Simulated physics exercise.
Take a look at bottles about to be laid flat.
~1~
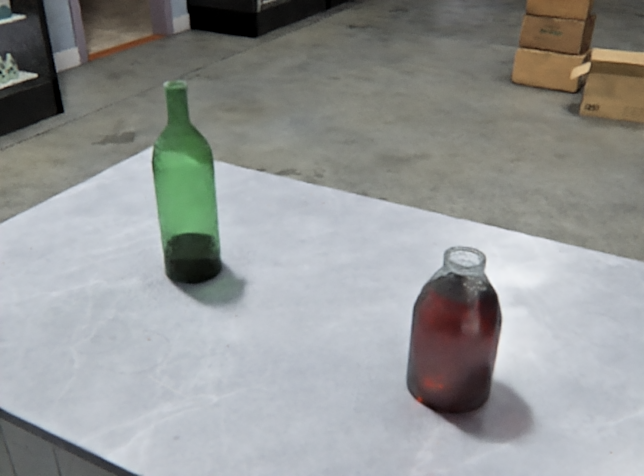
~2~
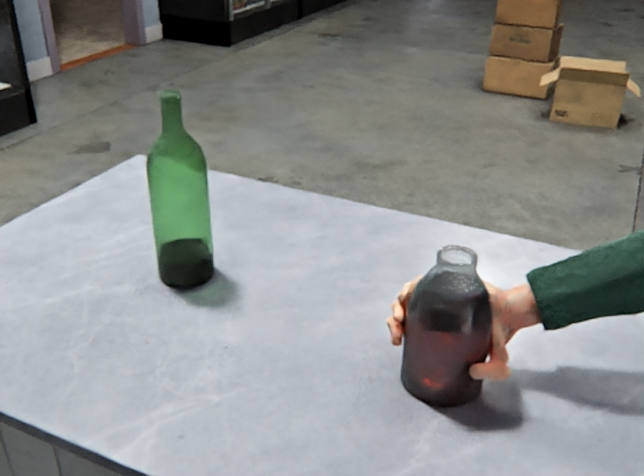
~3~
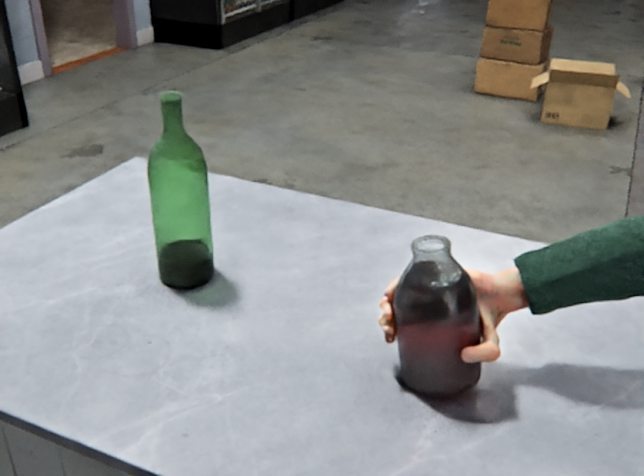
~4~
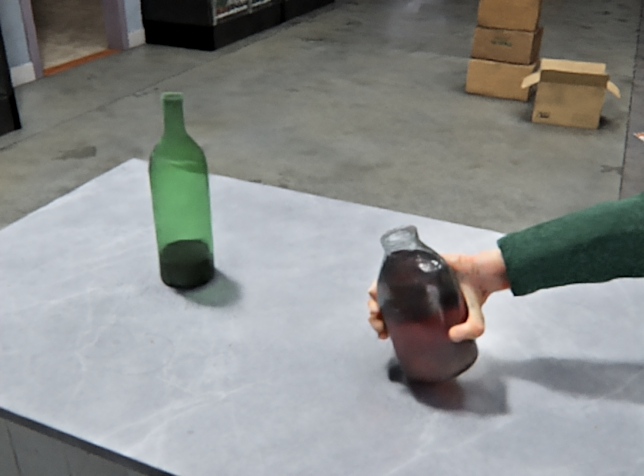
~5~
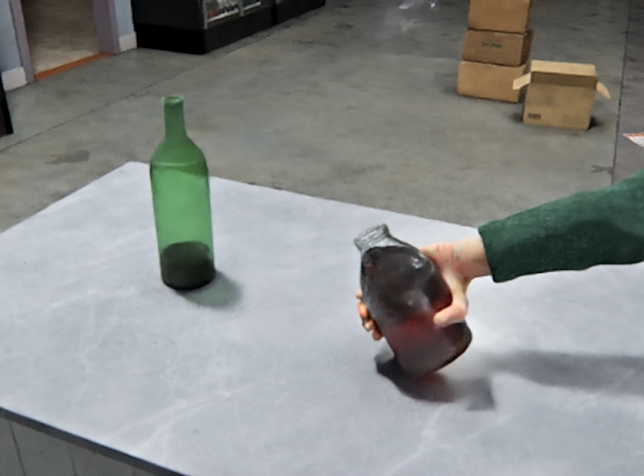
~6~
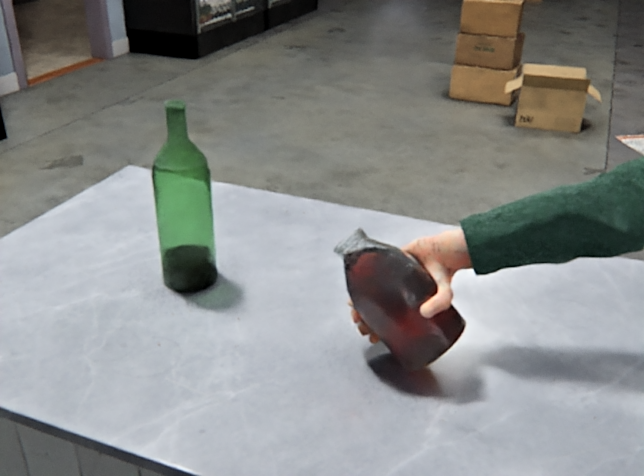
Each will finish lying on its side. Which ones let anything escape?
Left bottle: Nothing escapes; right bottle: Something escapes.
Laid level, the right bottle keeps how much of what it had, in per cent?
30 per cent, roughly.
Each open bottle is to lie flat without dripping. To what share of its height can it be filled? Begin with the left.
That works out to 26 per cent and then 20 per cent.
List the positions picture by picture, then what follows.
In the first frame, both stand upright; right bottle (457, 322) about three quarters full, open; left bottle (185, 181) nearly empty, open.
In the second frame, a hand takes the right bottle; right bottle about three quarters full, surface at (454, 284); left bottle nearly empty, surface at (185, 251).
In the third frame, the right bottle is going over; right bottle (436, 308) about three quarters full; left bottle (179, 188) nearly empty.
In the fourth frame, the right bottle is going over; right bottle (419, 296) tipped 20°; left bottle nearly empty, surface at (186, 252).
In the fifth frame, the right bottle is going over; right bottle (403, 291) tipped 35°; left bottle (181, 191) nearly empty.
In the sixth frame, the right bottle is going over; right bottle (390, 290) tipped 45°, open; left bottle nearly empty, surface at (188, 256), open.
Soon after, the right bottle is nearly down; right bottle, it is running out of the neck.
Later, the right bottle lies flat; right bottle, it is running out of the neck.
In the end, both lie flat; right bottle, it is running out of the neck; left bottle, nothing comes out.
